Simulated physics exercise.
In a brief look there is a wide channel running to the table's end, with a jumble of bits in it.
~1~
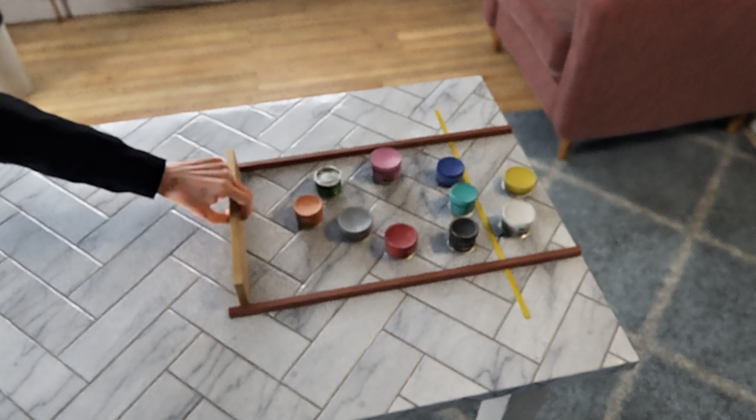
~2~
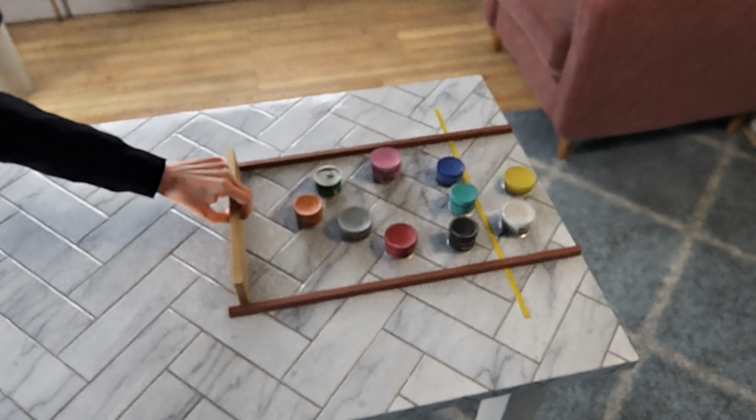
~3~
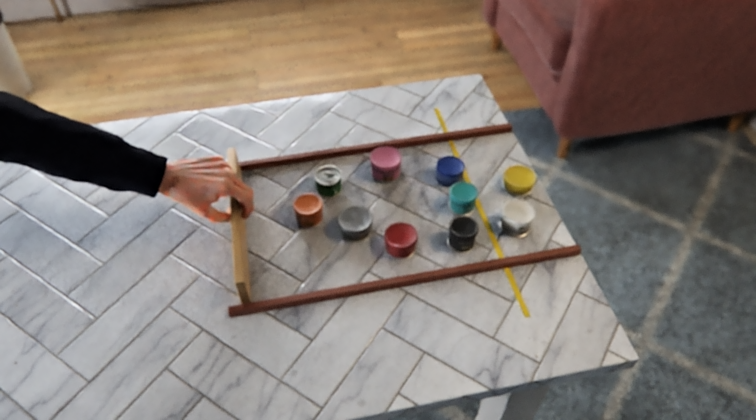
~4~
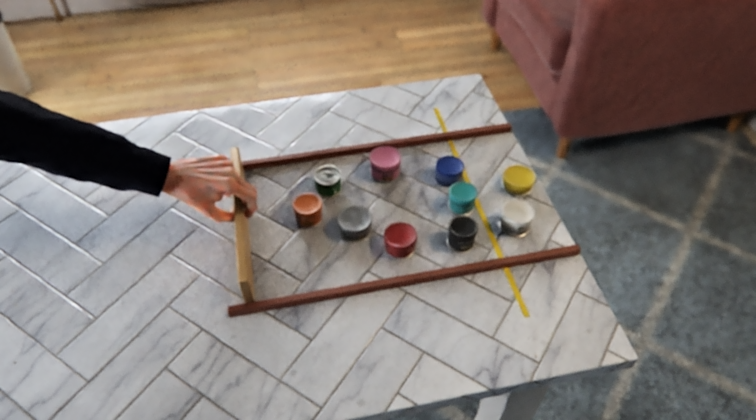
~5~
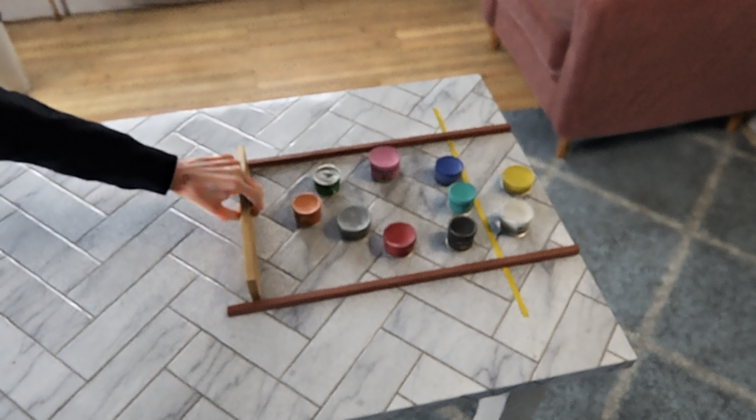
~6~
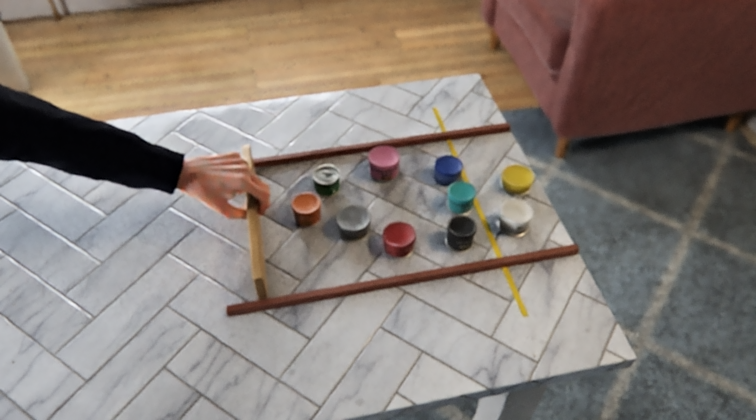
A hand in a black sleeve slid a wooden board slightly to the right between two dark red rails on a tiled table, while the colourful little pots in front of it stayed put.
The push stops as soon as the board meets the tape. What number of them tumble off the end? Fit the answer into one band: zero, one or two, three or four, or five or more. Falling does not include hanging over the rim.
I would say zero.
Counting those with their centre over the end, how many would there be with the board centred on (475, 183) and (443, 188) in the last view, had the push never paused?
0 and 0 past the end.
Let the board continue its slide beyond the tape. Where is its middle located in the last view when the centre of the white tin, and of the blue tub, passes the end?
White tin: (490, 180); blue tub: (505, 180).
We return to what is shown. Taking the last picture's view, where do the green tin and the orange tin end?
In the last picture, roughly (474, 160) and (484, 180).
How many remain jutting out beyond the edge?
I count 2 overhanging.
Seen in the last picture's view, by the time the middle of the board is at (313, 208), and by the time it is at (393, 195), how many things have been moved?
1 by the first point, 5 by the second.
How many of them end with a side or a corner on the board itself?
That makes 5.
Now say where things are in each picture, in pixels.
The first frame shows yellow pot (519, 182); white tin (517, 220); turquoise tin (463, 200); board (237, 222); tape (474, 197).
The second frame shows white tin (517, 219); pink tin (386, 166).
The third frame shows turquoise tin (463, 199); red tin (401, 241).
The fourth frame shows yellow pot (518, 181); grey tin (355, 223).
The fifth frame shows white tin (516, 218); board (248, 219).
The sixth frame shows yellow pot (517, 180); white tin (515, 218); turquoise tin (461, 199); board (254, 217); tape (473, 195).
Early on, none off yet; yellow pot at rest near (517, 180); white tin at rest near (515, 218); turquoise tin at rest near (461, 199).
A while later, none off yet; yellow pot at rest near (517, 180); white tin moving near (520, 217); turquoise tin travelled about its own width near (480, 193).
Finally, the number that fall off is zero.
